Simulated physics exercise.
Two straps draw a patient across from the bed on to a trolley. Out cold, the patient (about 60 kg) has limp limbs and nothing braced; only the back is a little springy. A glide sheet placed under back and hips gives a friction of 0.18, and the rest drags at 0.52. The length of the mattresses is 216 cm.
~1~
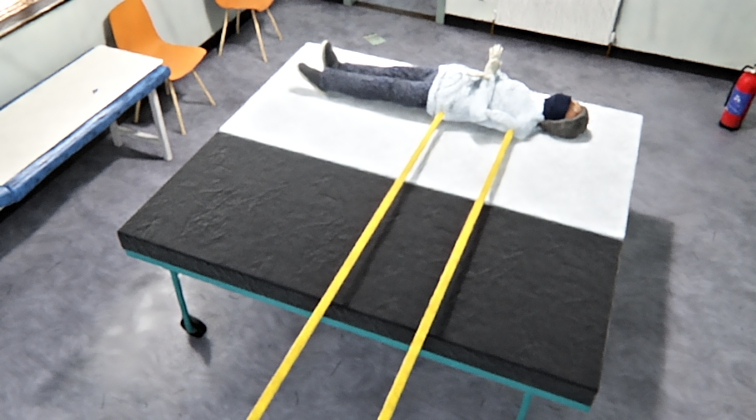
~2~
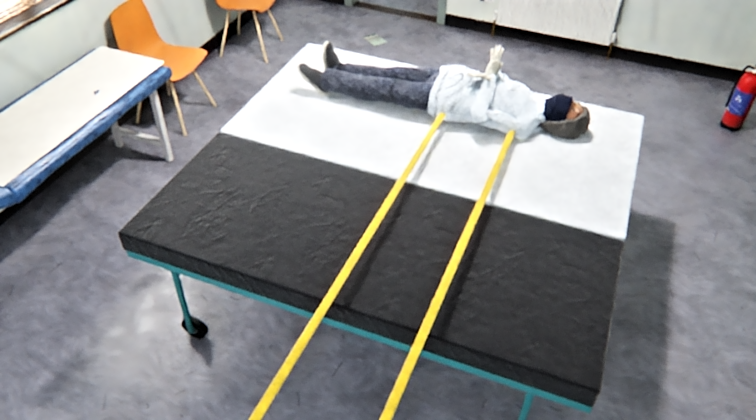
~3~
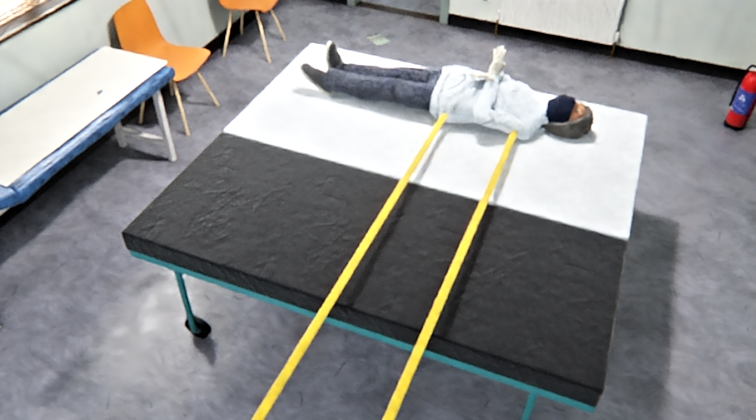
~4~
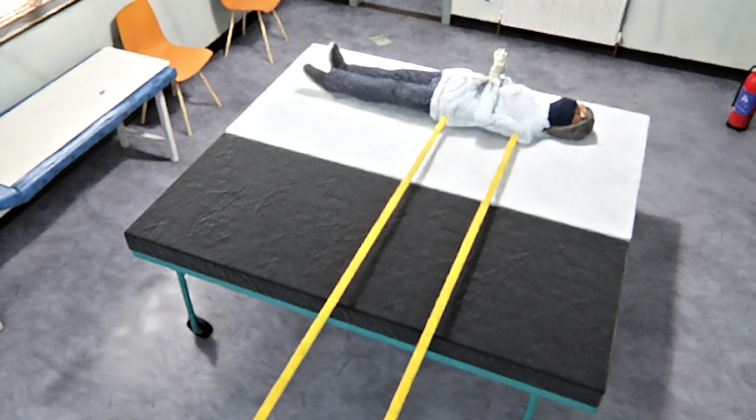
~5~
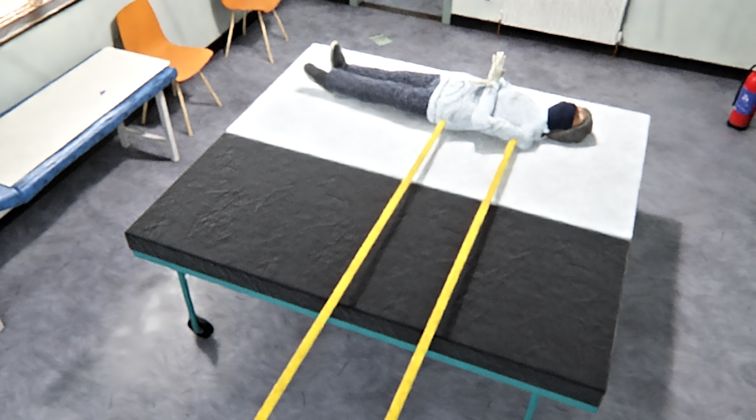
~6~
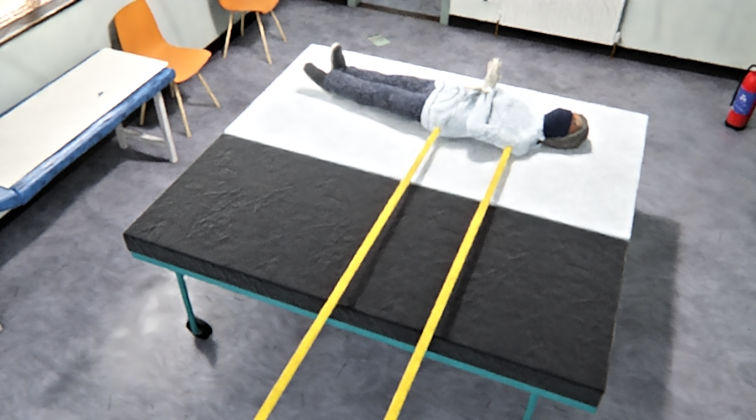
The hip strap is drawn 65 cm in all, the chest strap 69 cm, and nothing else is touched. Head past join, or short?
Short.
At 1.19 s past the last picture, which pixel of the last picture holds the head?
At that moment it is near (556, 195) in the last picture's view.
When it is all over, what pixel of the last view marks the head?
I'd put it somewhere close to (556, 196).
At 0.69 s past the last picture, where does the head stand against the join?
Roughly 26 cm short.
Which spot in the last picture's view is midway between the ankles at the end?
Around (349, 101).
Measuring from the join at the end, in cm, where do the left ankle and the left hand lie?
Left ankle 36 short, left hand 16 short.
Then, 0.19 s after the last picture the head is 55 cm short of the join, near (568, 141) in the last picture's view.
Then, 0.69 s after the last picture the head is 26 cm short of the join, near (561, 174) in the last picture's view; the right knee 49 cm short of the join.
Then, 1.19 s after the last picture the head is 9 cm short of the join, near (556, 195) in the last picture's view.
When all is still, head stops short of the join; left hand stops short of the join; right hand stops short of the join; left ankle stops short of the join; right ankle stops short of the join; right knee stops short of the join.
